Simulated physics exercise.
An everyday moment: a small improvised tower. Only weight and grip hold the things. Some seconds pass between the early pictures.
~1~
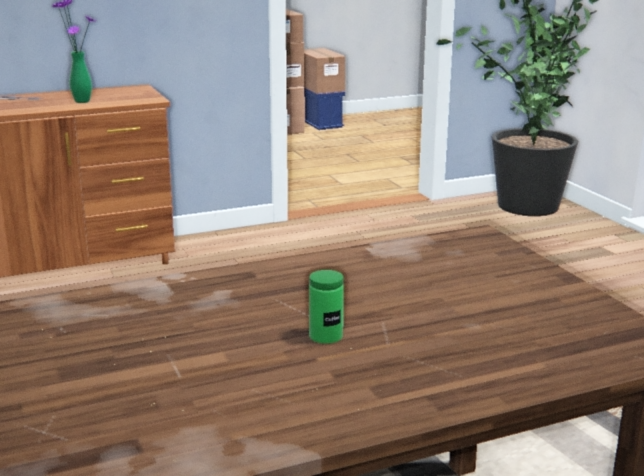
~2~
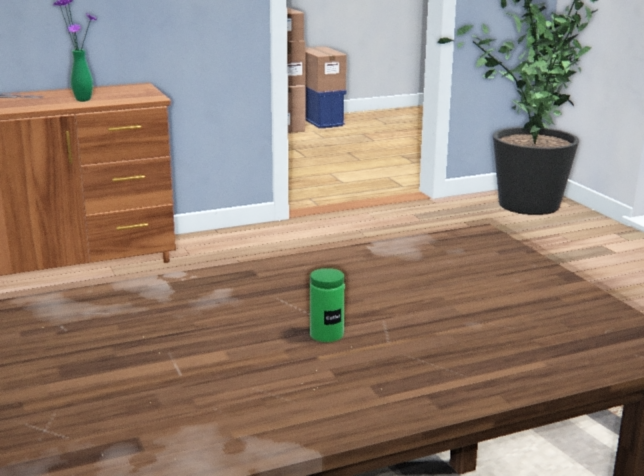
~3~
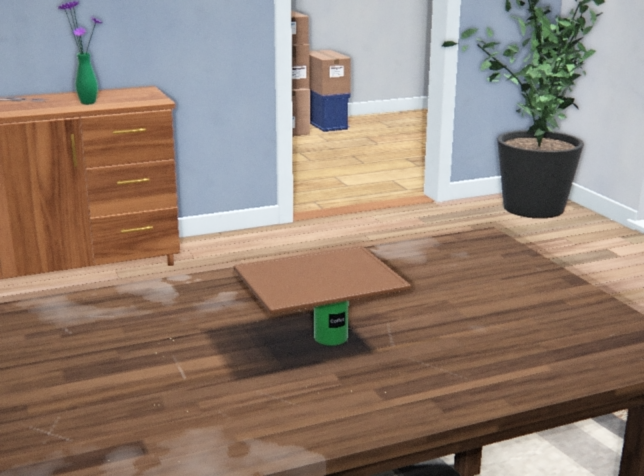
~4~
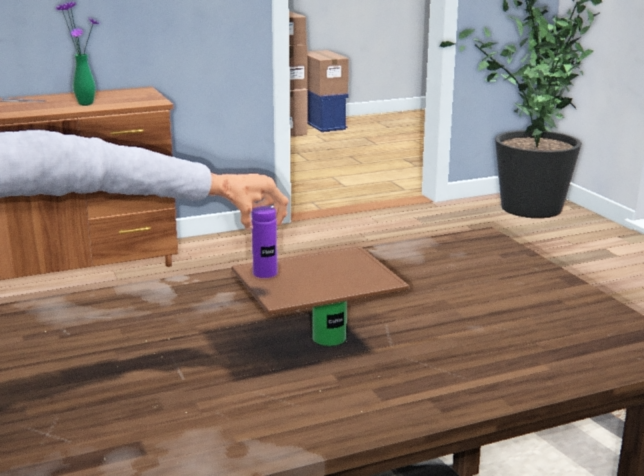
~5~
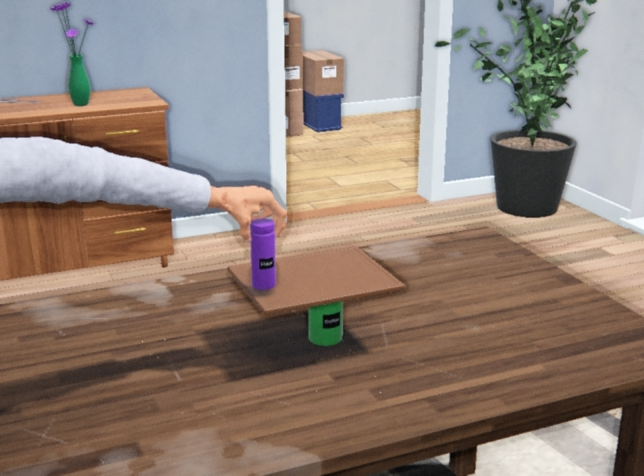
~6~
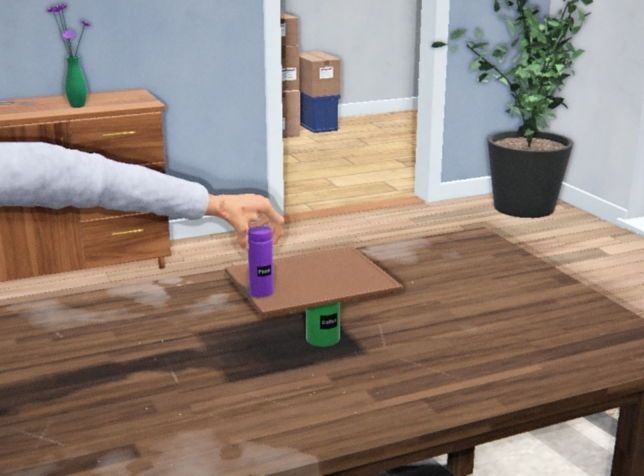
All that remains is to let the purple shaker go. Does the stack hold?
The stack loses its balance.
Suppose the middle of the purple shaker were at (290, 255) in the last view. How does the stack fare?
Then it comes apart.
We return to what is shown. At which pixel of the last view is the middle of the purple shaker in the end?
Near (209, 367).
Then, 0.40 s past the last view, purple shaker now fallen; brown lid rocked 62° from its first pose.
Then, 0.60 s past the last view, brown lid now fallen.
Finally, fallen, brown lid and purple shaker; green jar still in place. Final places as the last picture's camera would see them, purple shaker near (209, 367). The stack comes apart.
